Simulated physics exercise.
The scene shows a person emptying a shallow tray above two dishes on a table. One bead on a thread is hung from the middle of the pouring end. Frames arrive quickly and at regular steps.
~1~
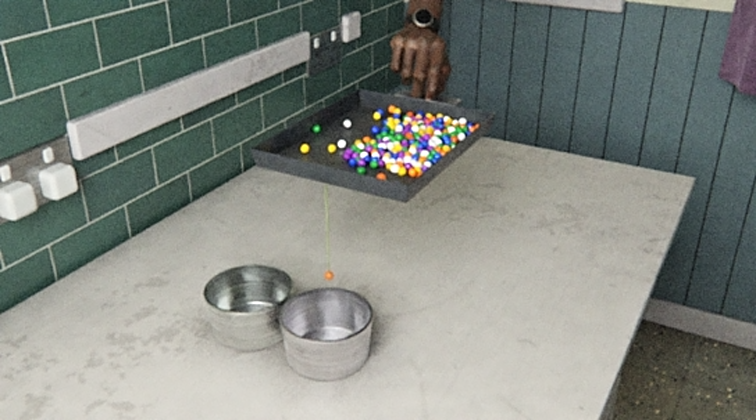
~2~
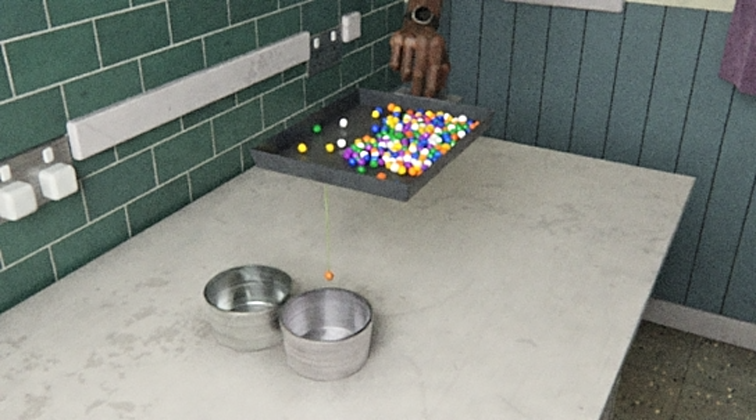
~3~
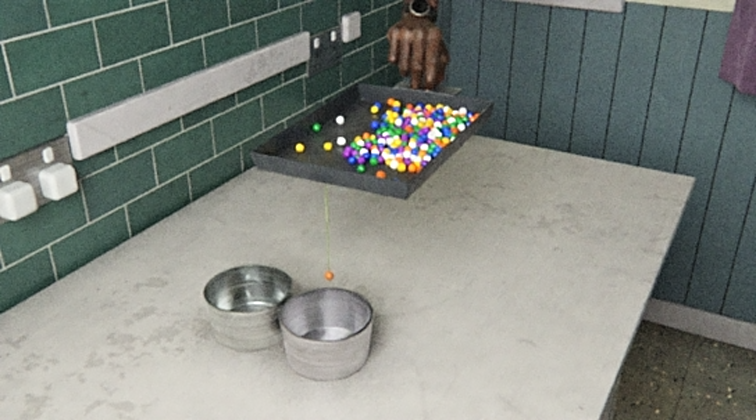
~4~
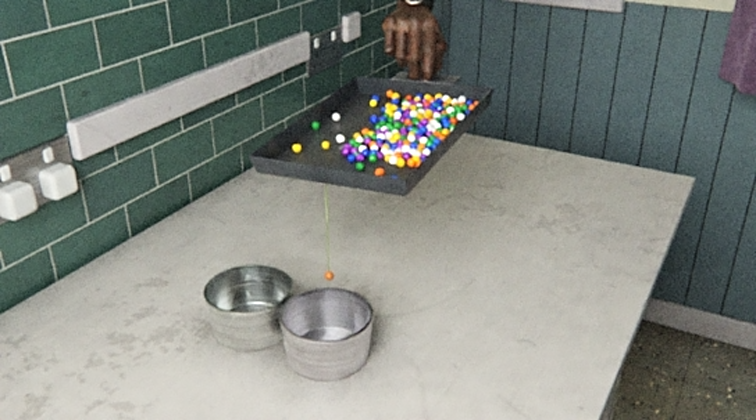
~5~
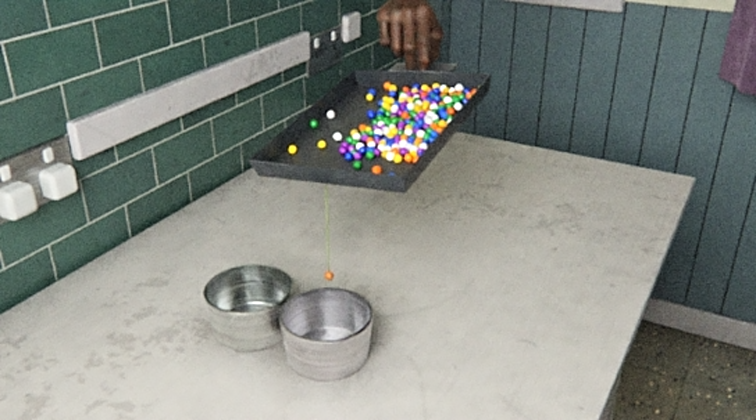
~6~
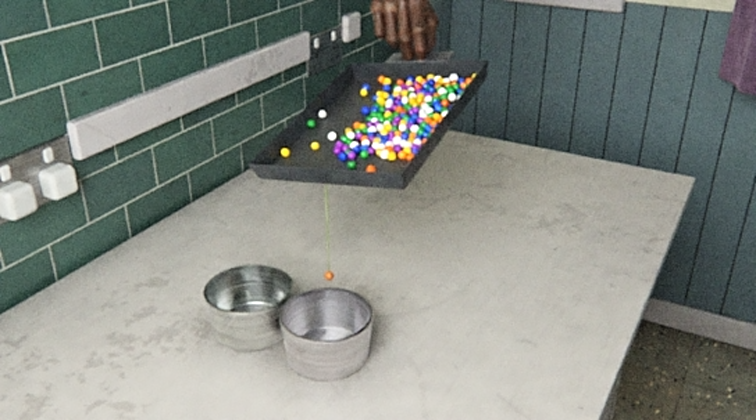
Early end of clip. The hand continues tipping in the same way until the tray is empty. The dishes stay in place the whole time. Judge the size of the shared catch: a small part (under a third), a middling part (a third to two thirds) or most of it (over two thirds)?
A middling part.
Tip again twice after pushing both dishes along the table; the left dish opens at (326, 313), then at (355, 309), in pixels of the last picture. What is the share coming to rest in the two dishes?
First position: Some 0 %; second position: Some 0 %.
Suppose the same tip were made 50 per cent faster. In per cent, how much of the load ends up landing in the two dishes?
About 50 per cent.
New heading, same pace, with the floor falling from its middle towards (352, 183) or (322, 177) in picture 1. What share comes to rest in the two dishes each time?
That comes to 40 per cent the first time and 80 per cent the second.
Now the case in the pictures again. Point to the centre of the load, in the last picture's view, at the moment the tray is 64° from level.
Roughly at (283, 176).
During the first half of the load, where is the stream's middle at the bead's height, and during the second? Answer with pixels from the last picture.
Near (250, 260) to start, and near (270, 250) afterwards.
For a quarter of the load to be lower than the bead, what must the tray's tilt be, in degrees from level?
Roughly 70°.
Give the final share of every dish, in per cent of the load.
Left dish: Roughly 60 per cent; right dish: Roughly 0 per cent.
Soon after the last picture, tray tipped steeply; most on the tray; a small part in the left dish; a stray few outside both; a small part in the air.
A little later, tray tipped past a quarter turn; a small part on the tray; about half in the left dish; about a third outside both; a small part in the air.
Later still, tray tipped past a quarter turn; about half in the left dish; about half outside both.
By the end, tray tipped past a quarter turn; none in the right dish; about half in the left dish; about half outside both.
